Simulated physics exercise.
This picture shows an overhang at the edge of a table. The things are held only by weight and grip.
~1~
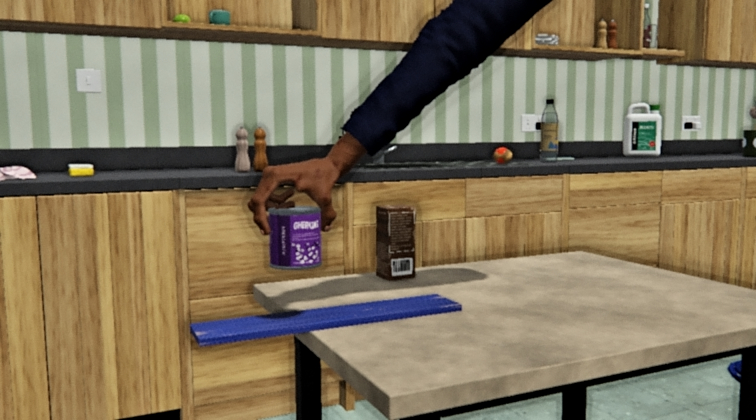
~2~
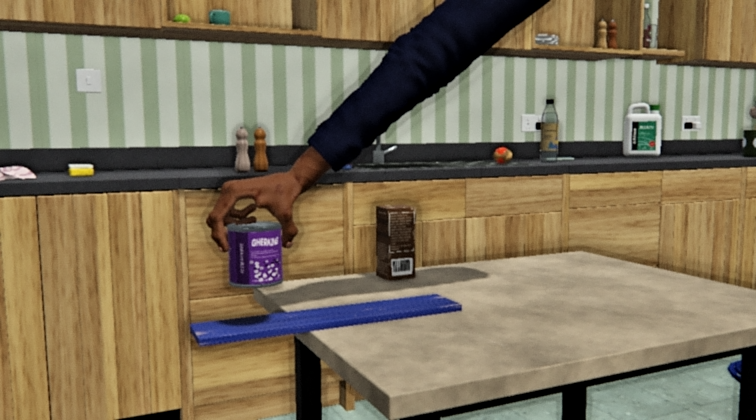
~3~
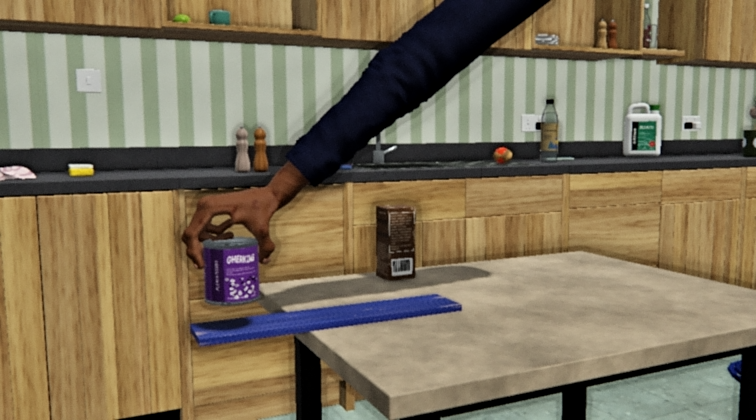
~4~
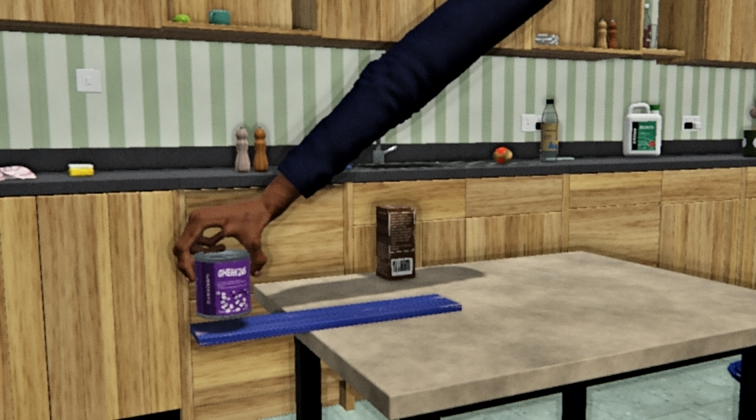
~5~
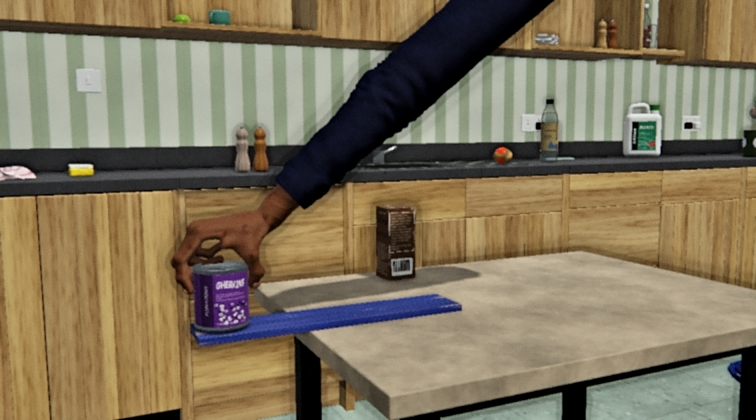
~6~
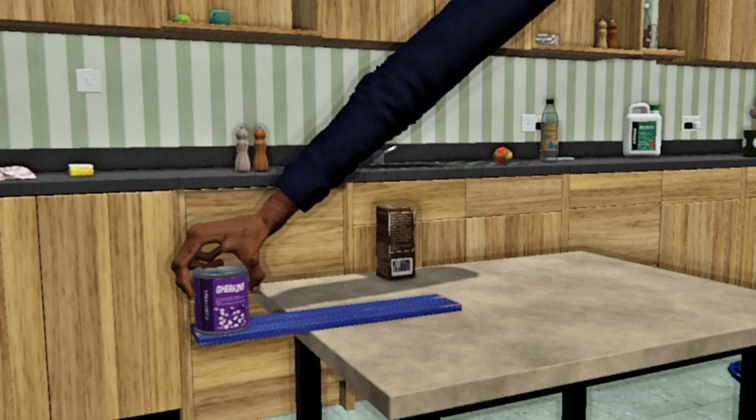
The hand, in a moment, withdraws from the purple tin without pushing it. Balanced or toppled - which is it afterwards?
Toppled.
Then, 0.40 s on from there, purple tin now down on the floor or falling; blue board on its side.
Then, 0.60 s on from there, blue board now down on the floor or falling.
In the end, down on the floor or falling, purple tin and blue board; brown carton unmoved. The board comes down.
